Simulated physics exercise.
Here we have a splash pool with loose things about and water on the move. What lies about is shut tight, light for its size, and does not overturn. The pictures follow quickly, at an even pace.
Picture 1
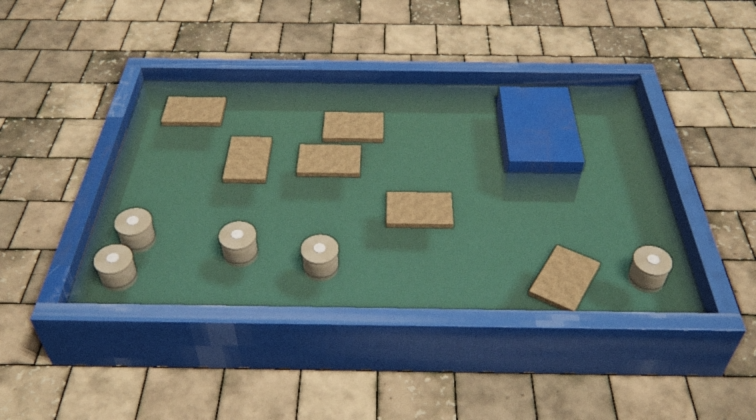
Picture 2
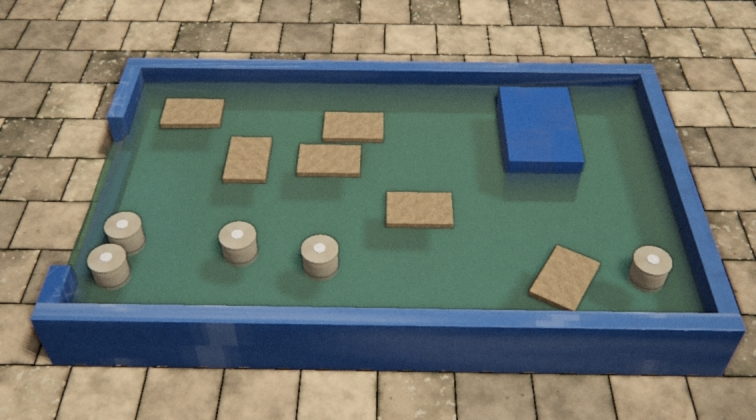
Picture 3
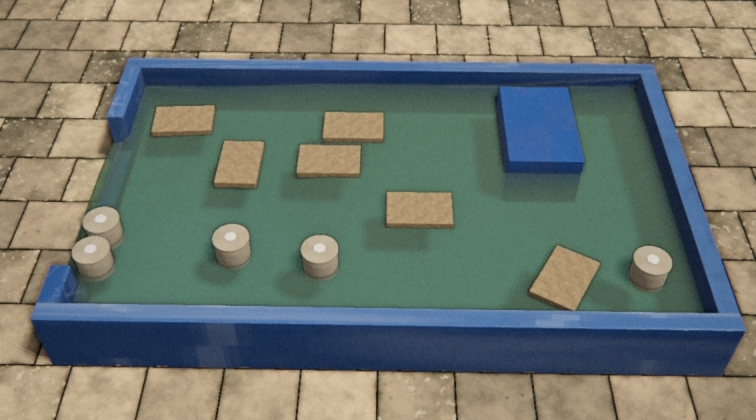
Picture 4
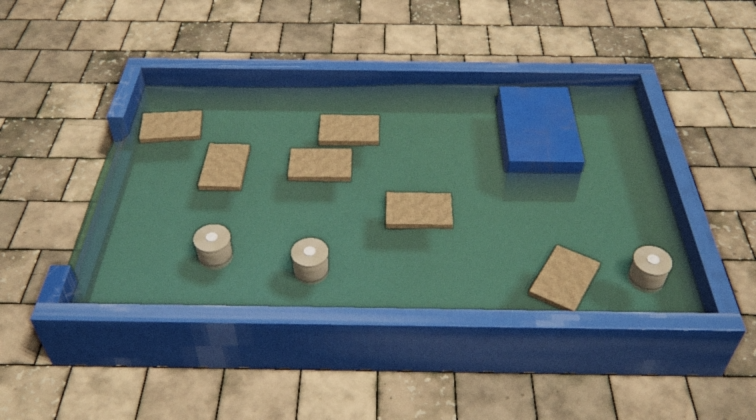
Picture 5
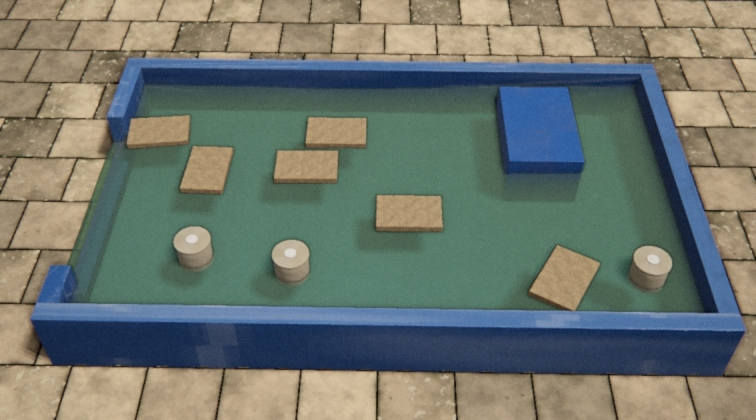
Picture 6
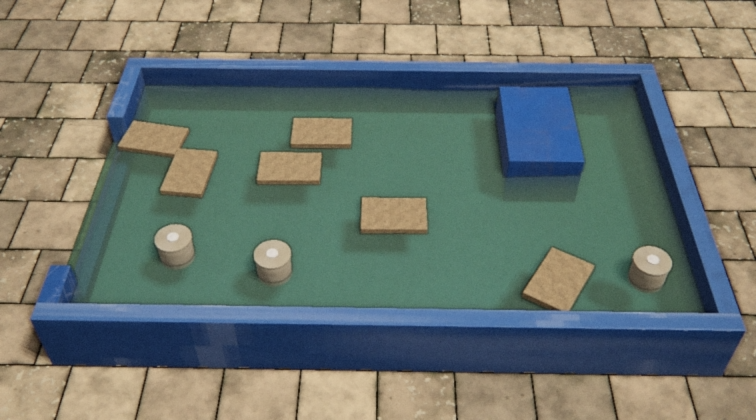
A blue-walled pool held flat brown floats and round pale tubs when a gap opened in its left wall; the two nearest tubs drifted out of view, and most of the others slid left.
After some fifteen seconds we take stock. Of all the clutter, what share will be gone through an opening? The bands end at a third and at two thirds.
It is two thirds or above.
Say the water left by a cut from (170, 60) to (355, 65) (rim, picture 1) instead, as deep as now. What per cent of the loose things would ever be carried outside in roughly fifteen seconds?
Near 50 in a hundred.
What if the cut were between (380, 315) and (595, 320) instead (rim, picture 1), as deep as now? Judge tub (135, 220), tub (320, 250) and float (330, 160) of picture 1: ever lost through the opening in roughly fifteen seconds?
In that order: Still in, through, out.
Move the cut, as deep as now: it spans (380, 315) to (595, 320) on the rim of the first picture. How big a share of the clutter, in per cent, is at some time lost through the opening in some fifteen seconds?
I make it 50 per cent.
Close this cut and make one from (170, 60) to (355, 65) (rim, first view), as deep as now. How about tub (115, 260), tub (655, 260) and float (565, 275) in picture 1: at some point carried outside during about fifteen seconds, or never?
As listed: Inside, inside, stays.
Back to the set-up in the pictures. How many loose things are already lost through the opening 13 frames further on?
That makes 5.
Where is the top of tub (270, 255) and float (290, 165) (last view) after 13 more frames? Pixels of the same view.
At about (97, 240) and (128, 185).
A moment on, 3 of 11 are out; 8 afloat.
Next, 5 of 11 are out; 6 afloat.
Later, 8 of 11 are out; 3 afloat.
In the end, 9 of 11 are out; 2 afloat.
